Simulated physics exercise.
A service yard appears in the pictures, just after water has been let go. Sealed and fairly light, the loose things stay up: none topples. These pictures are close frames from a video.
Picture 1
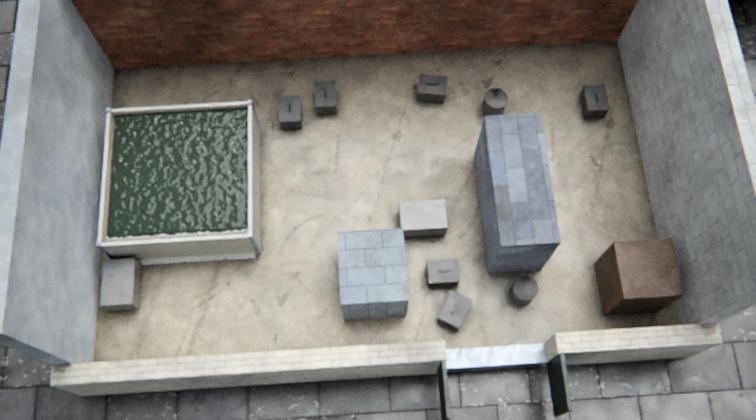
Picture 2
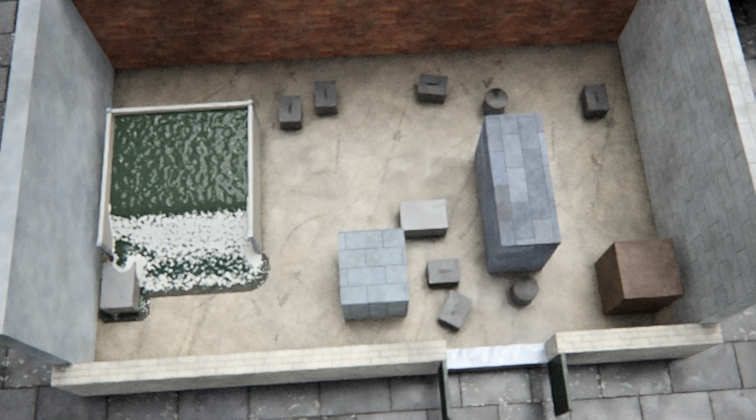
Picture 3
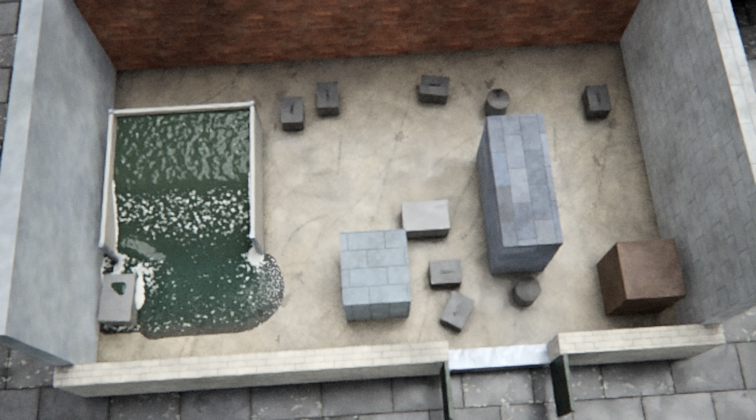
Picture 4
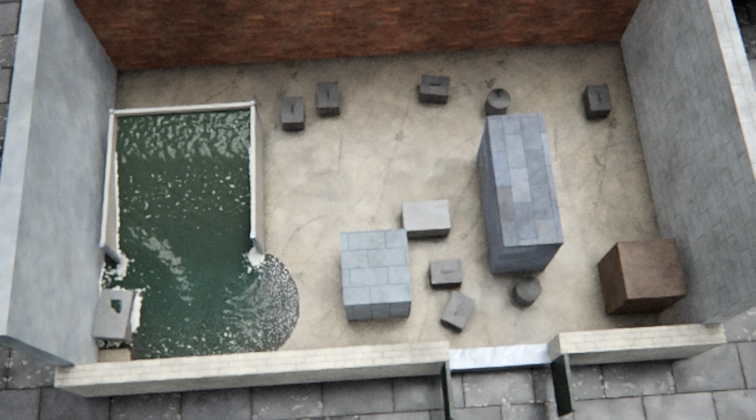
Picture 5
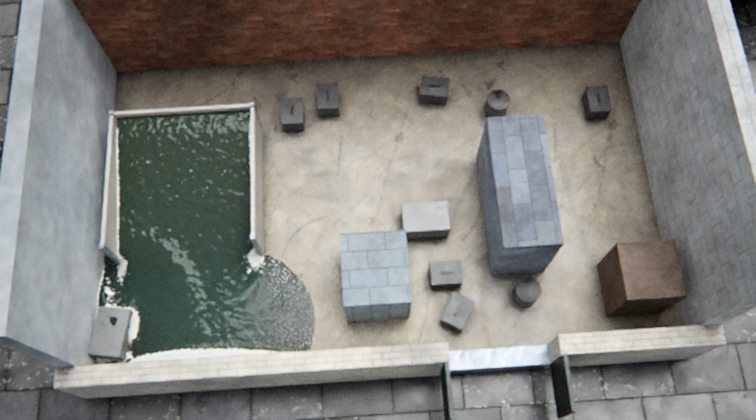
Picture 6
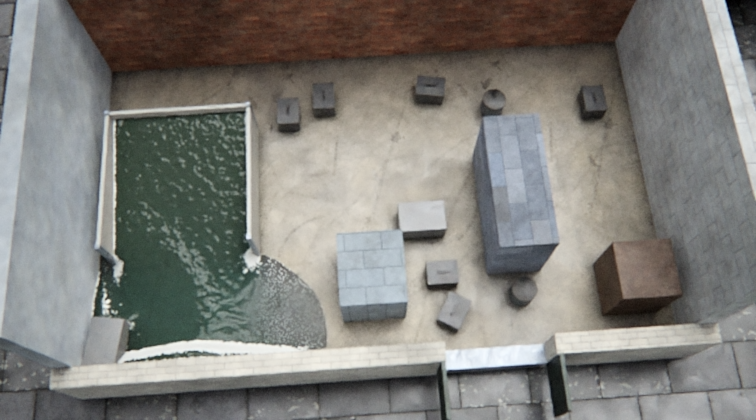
Dark green water pouring from an opened tank across a walled yard floor, pushing a small grey block toward the front wall.
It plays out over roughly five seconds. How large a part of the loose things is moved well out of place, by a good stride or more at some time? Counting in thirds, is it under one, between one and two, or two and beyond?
The things swept well aside make up a third to two thirds.
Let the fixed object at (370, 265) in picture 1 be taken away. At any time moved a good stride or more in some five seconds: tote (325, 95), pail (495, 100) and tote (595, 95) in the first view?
Okay, so the first stayed in place, the second stayed in place, and the third stayed in place.
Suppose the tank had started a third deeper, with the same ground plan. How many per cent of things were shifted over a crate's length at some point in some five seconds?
I'd say somewhere about 70 percent.
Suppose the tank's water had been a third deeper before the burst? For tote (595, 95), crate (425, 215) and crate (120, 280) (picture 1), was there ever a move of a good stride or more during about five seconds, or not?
Well, in sequence: Carried that far, not carried that far, carried that far.
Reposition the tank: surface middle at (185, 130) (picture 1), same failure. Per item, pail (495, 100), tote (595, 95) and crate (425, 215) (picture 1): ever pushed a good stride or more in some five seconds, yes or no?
Object by object: Below the mark, below the mark, below the mark.
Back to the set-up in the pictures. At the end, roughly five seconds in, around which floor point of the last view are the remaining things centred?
It comes out somewhere near (436, 149).
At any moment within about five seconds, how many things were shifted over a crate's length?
That adds up to 5.
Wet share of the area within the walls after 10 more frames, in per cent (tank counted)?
I reckon around 35 per cent.
A moment on, 1 of 10 are well off their spots; 1 afloat.
Next, 1 of 10 are well off their spots; 2 afloat.
Later, 3 of 10 are well off their spots; 3 afloat.
In the end, 5 of 10 are well off their spots, and 5 have been at some point; 2 afloat.
